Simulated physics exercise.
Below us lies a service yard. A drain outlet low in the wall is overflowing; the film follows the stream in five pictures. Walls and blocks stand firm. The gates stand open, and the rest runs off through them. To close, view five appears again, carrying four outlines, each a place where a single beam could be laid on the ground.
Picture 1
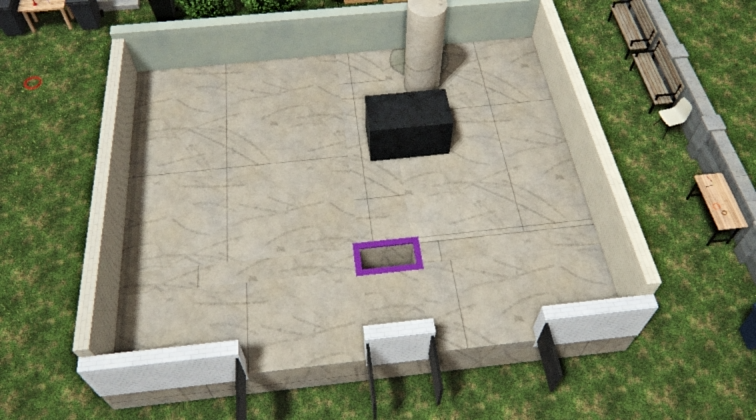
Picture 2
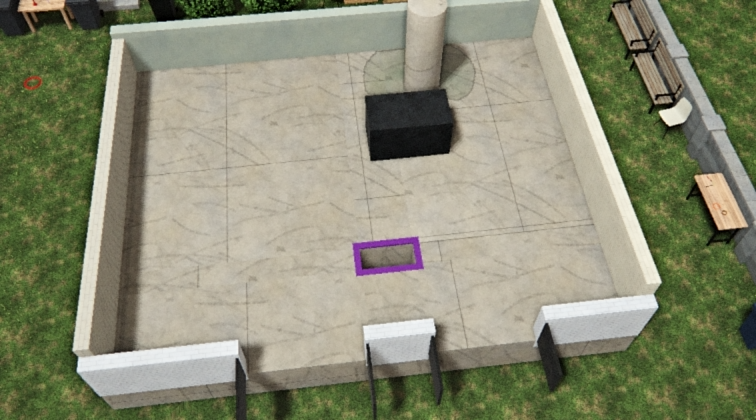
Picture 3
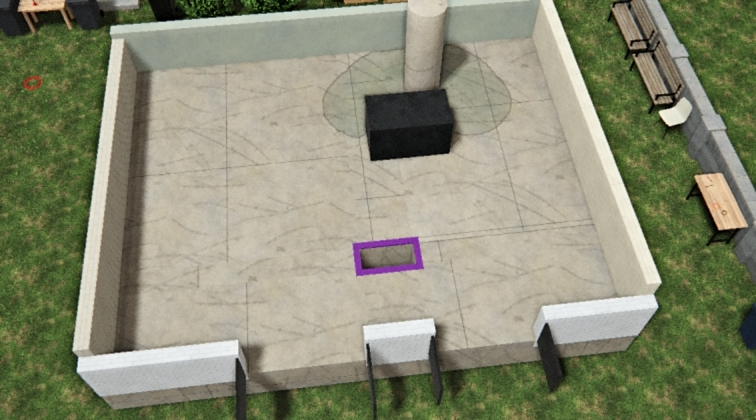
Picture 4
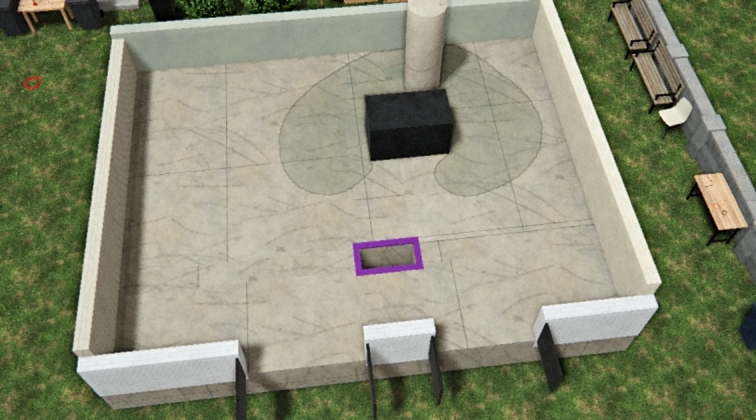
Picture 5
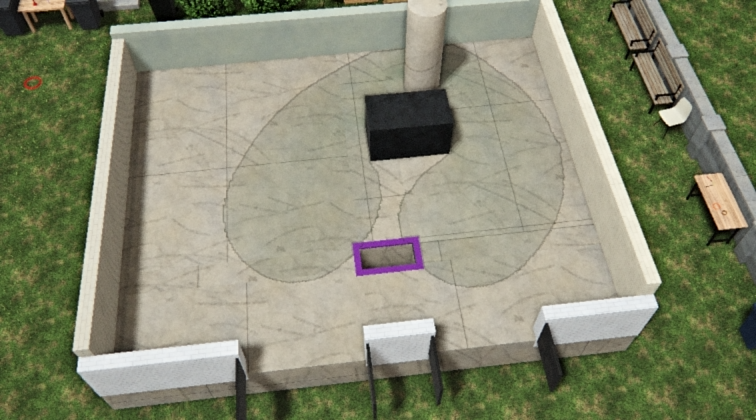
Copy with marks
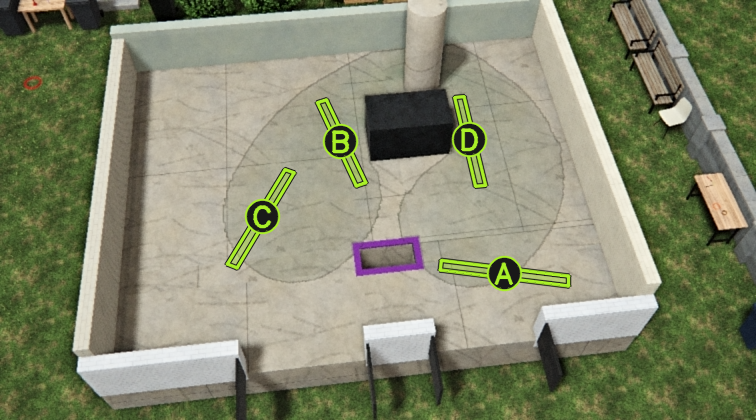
At the start, a walled yard lies mostly dry, with a pale column behind a black block and a purple-edged drain nearer the front. A thin wet patch spreads from the column's foot, parts around the block into two lobes, and widens toward the front, leaving the drain dry.
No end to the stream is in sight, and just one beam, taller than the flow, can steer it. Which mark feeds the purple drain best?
B works best here.
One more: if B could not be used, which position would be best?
A it is.
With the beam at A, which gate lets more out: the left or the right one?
The left one.
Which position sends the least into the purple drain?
D it is.
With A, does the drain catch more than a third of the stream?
No.
On the marked copy, A from (440, 265) to (568, 280); B from (321, 101) to (361, 184); C from (232, 265) to (289, 171); D from (480, 185) to (459, 97).
With A, about 21 % of the stream goes into the purple drain, about 73 % out by the gates.
With B, about 28 % of the stream goes into the purple drain, about 62 % out by the gates.
With C, about 9 % of the stream goes into the purple drain, about 85 % out by the gates.
With D, about 6 % of the stream goes into the purple drain, about 89 % out by the gates.
